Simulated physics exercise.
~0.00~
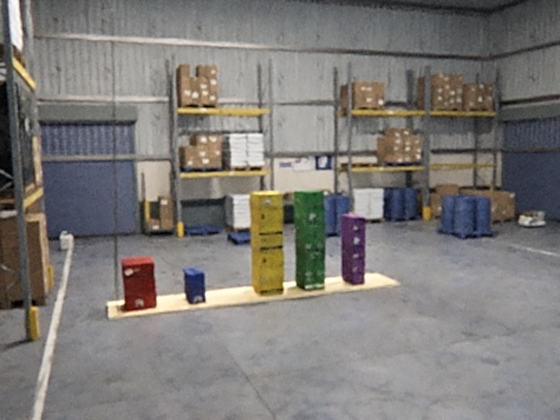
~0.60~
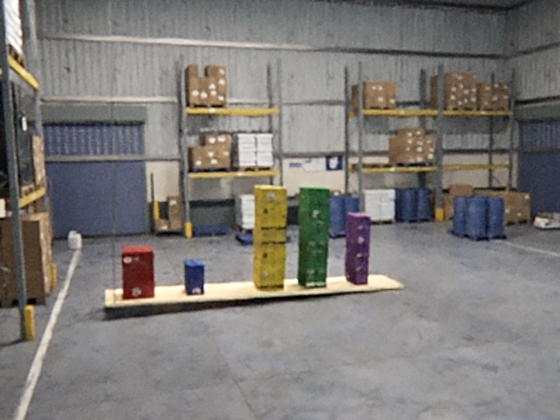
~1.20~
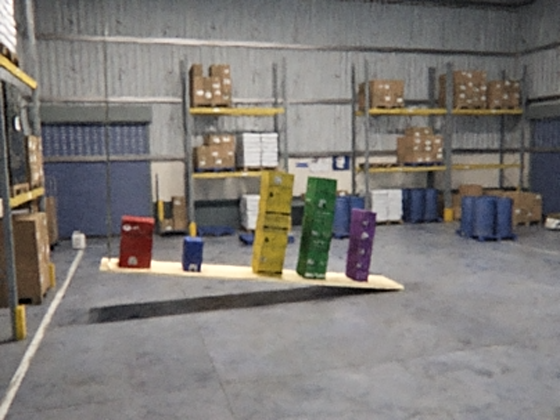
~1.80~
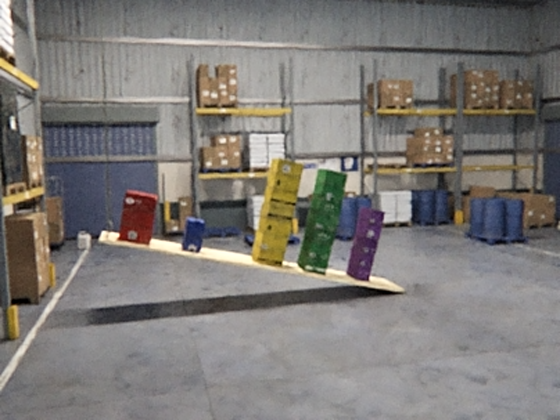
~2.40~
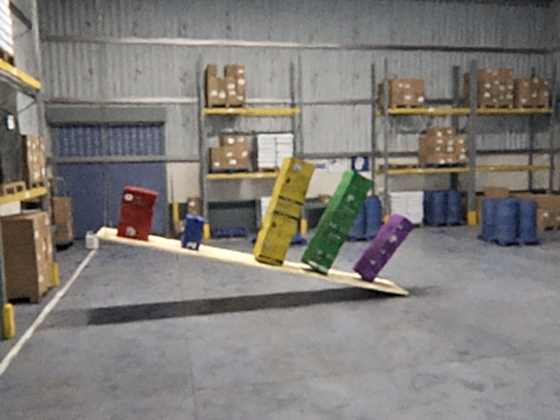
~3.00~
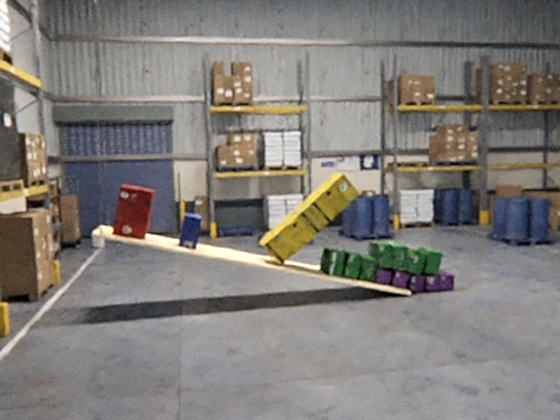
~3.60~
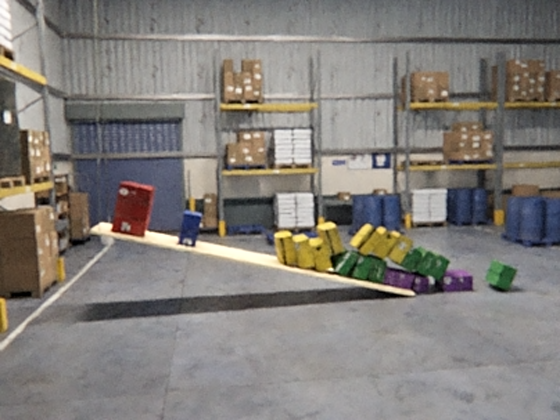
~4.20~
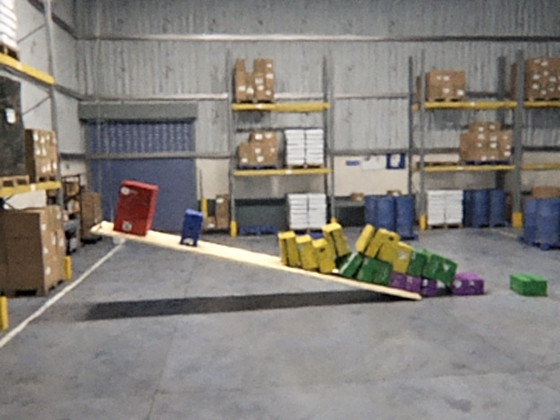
A long, pale flat deck carrying five piles of cartons lies on a grey warehouse floor, seen from the front by a slowly drifting camera, with loaded shelving behind. From left to right stand red, blue, yellow, green and purple piles. The deck's left end rises, and all the piles lean to the right. Purple and green tip over and break apart at the low end, then yellow topples onto them. Red and blue stay standing on the sloping deck, while the other three lie in a heap, with one green carton alone on the floor at right.
